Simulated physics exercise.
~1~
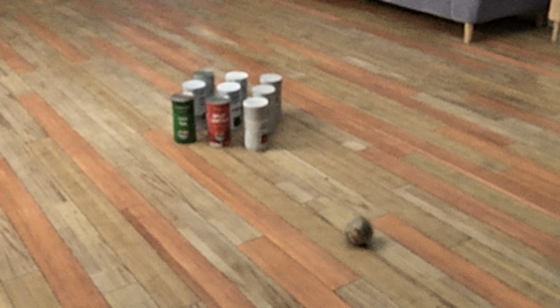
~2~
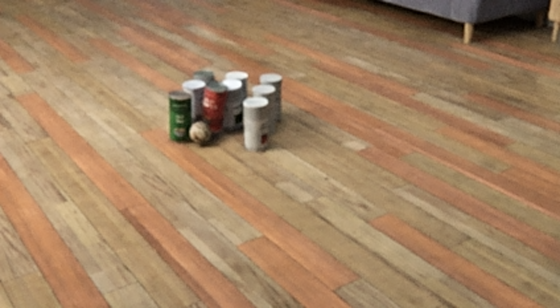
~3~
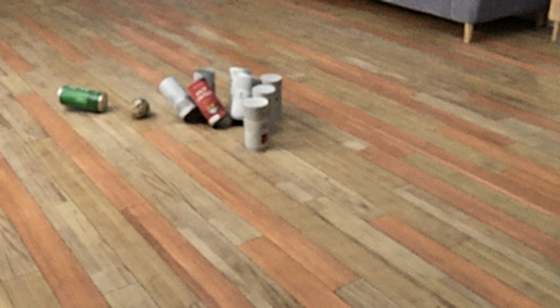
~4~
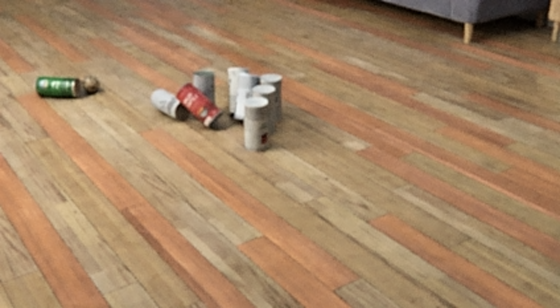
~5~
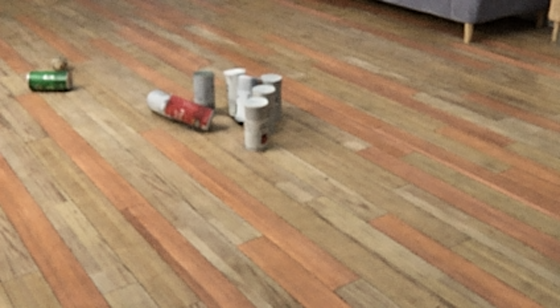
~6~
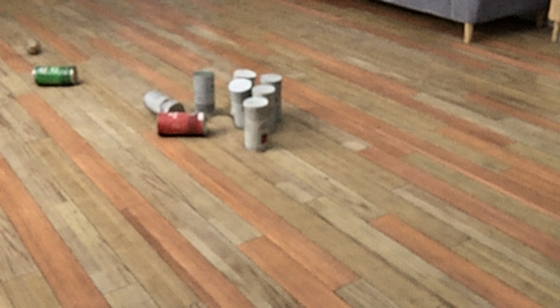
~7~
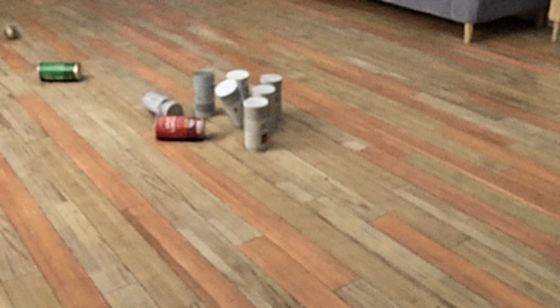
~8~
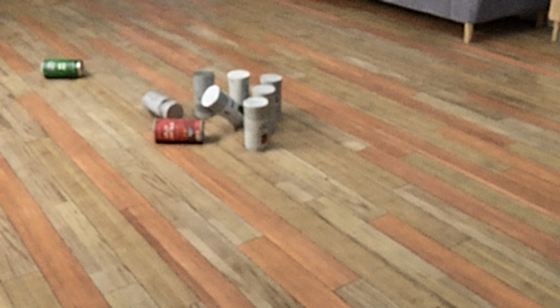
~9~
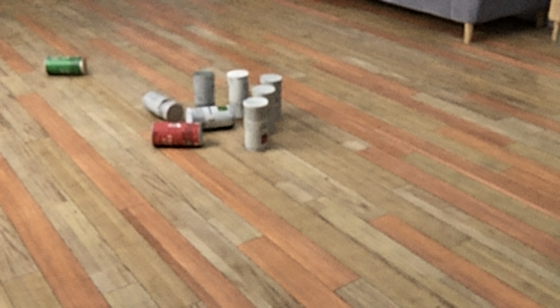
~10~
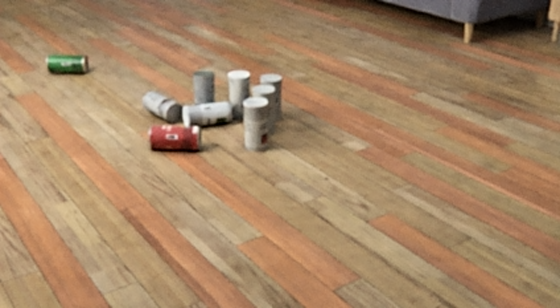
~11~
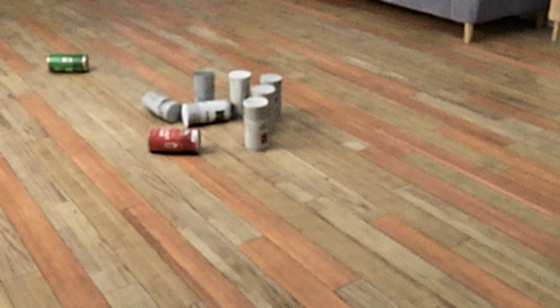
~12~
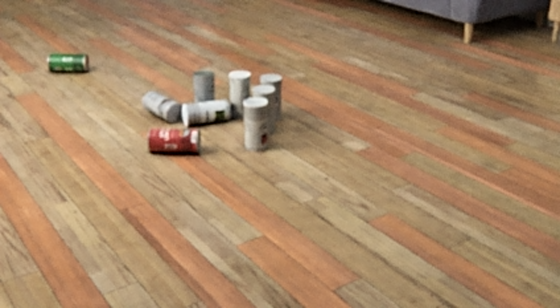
A ball rolls into standing canisters, knocks four over and rolls out of view.
